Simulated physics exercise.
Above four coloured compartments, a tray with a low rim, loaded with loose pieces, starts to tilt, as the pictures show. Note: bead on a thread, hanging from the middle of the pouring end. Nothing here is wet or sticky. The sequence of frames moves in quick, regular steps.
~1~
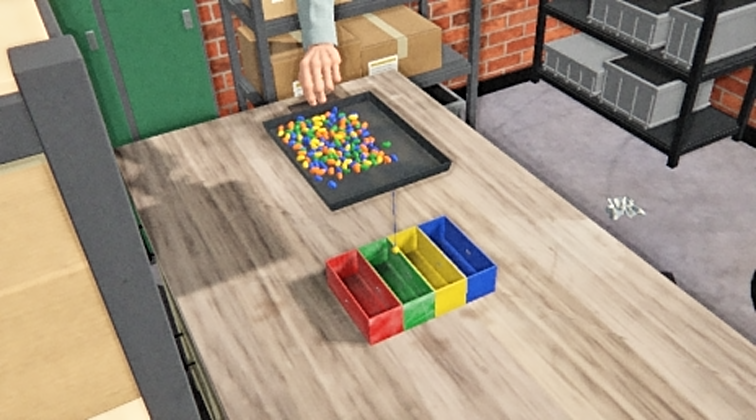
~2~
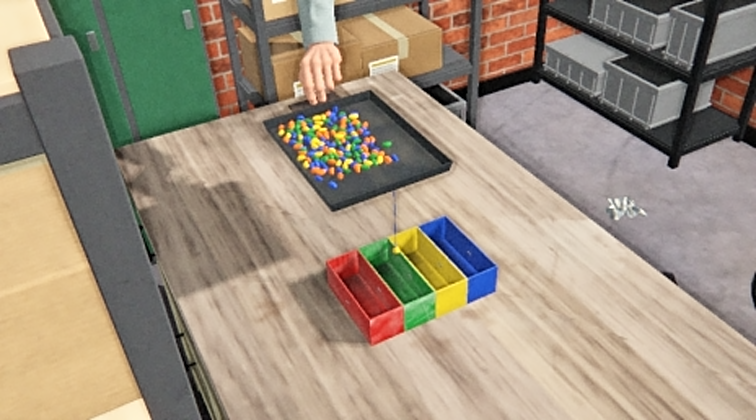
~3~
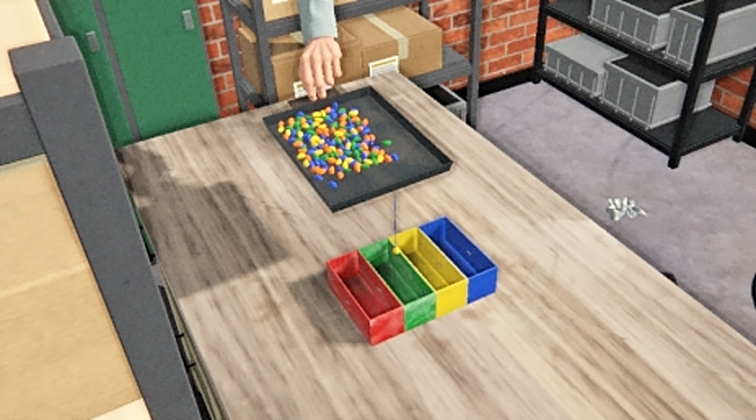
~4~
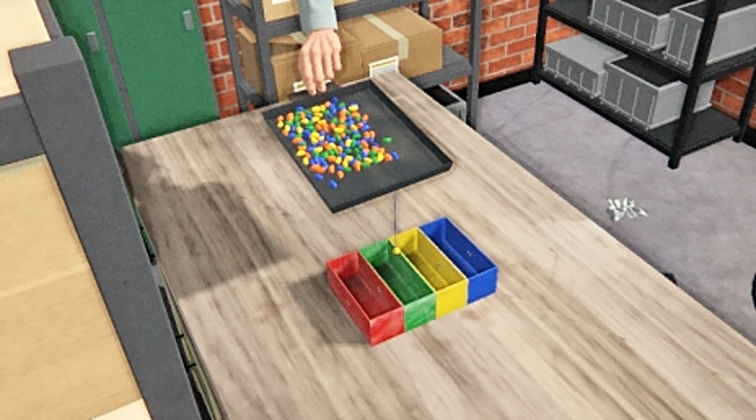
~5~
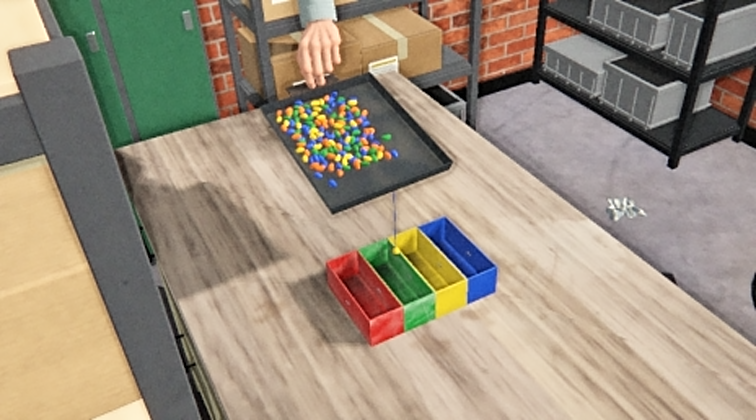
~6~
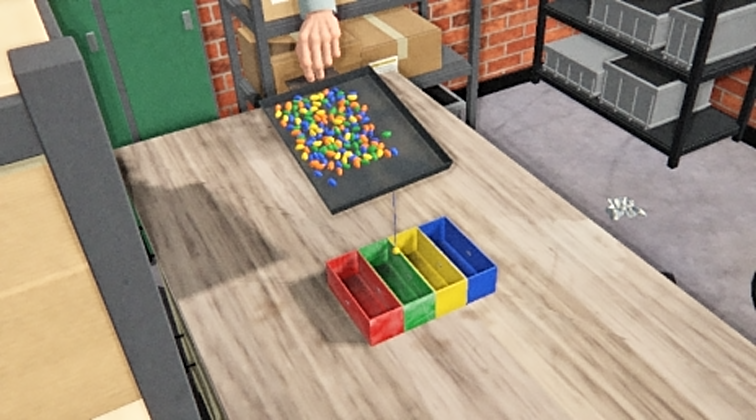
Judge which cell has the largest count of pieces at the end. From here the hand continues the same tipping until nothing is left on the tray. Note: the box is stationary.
Largest count: Red.
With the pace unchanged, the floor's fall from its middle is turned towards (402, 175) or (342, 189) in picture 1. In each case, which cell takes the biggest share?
One: The cell in blue. Two: Red.
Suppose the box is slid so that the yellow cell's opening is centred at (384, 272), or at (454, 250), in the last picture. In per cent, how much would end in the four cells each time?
You'd see around 100 per cent and then around 30 per cent.
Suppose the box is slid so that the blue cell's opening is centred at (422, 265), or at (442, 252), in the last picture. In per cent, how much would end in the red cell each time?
Respectively 0 percent and 50 percent.
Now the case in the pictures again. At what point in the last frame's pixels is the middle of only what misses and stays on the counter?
The centre sits near (336, 352).
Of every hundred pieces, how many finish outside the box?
Roughly 30 in a hundred.
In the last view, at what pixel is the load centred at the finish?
The centre settles at about (368, 318).
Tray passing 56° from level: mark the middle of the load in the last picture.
The load is centred around (353, 173).
Shortly afterwards, tray tipped steeply; all but a few on the tray; only a few falling or outside the box.
Next, tray tipped right over; near half on the tray; a little in the red cell; only a few in the green cell; near a third falling or outside the box.
Some moments later, tray tipped past a quarter turn; near half in the red cell; a little in the green cell; only a few in the yellow cell; near a third falling or outside the box.
In the end, tray tipped past a quarter turn; near half in the red cell; a little in the green cell; only a few in the yellow cell; none at all in the blue cell; near a third outside the box.
